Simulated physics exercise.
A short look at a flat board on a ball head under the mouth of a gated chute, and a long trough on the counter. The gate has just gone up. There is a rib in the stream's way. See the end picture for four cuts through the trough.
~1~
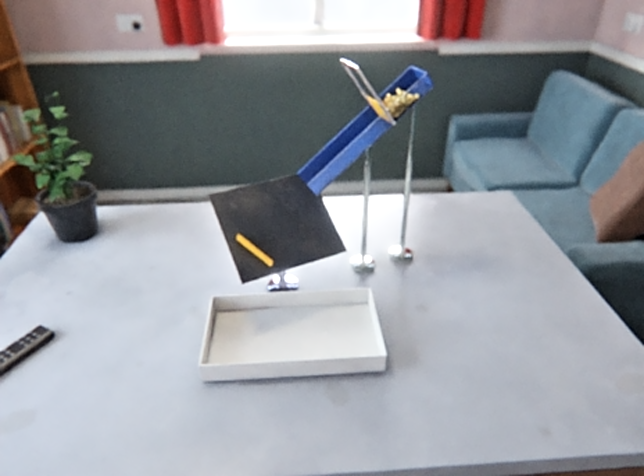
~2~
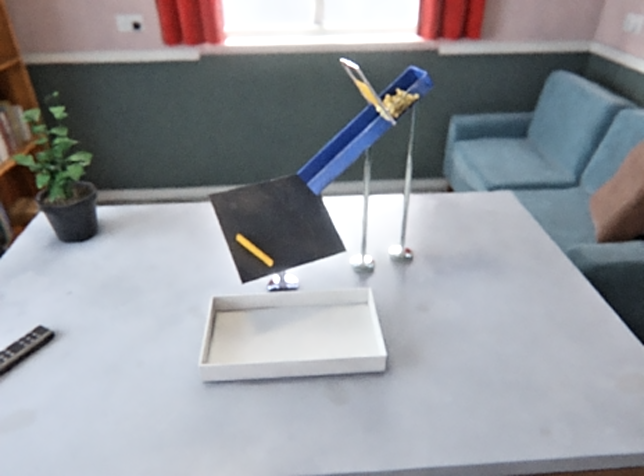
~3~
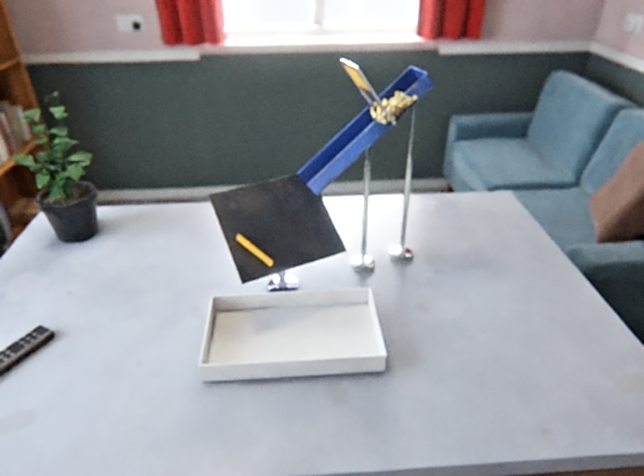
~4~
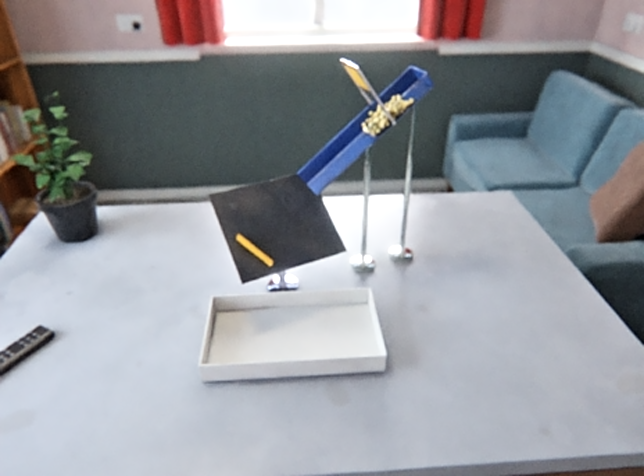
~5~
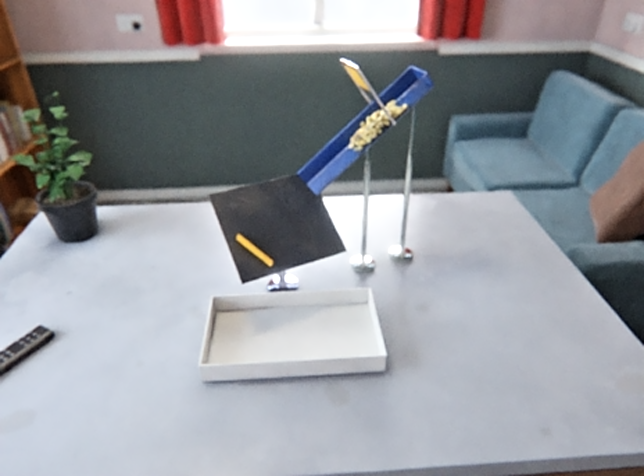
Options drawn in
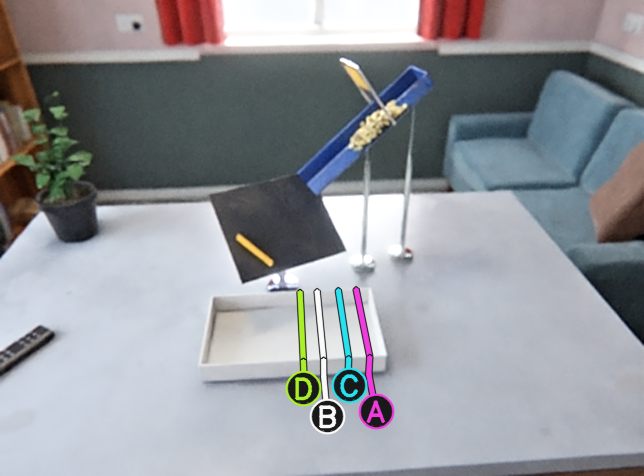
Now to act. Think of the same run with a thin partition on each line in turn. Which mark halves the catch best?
Best: D.
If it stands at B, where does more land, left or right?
Left.
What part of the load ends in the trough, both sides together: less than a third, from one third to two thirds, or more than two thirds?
It is more than two thirds.
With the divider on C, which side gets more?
The left side.
On the marked copy, line A crosses the front rim at (369, 356); line B crosses the front rim at (323, 358); line C crosses the front rim at (348, 357); line D crosses the front rim at (303, 360).
If A is chosen, of what is caught, all on the left of the divider, none on the right.
If B is chosen, of what is caught, nearly all on the left of the divider, a small part on the right.
If C is chosen, of what is caught, all on the left of the divider, none on the right.
If D is chosen, of what is caught, about half on the left of the divider, about half on the right.
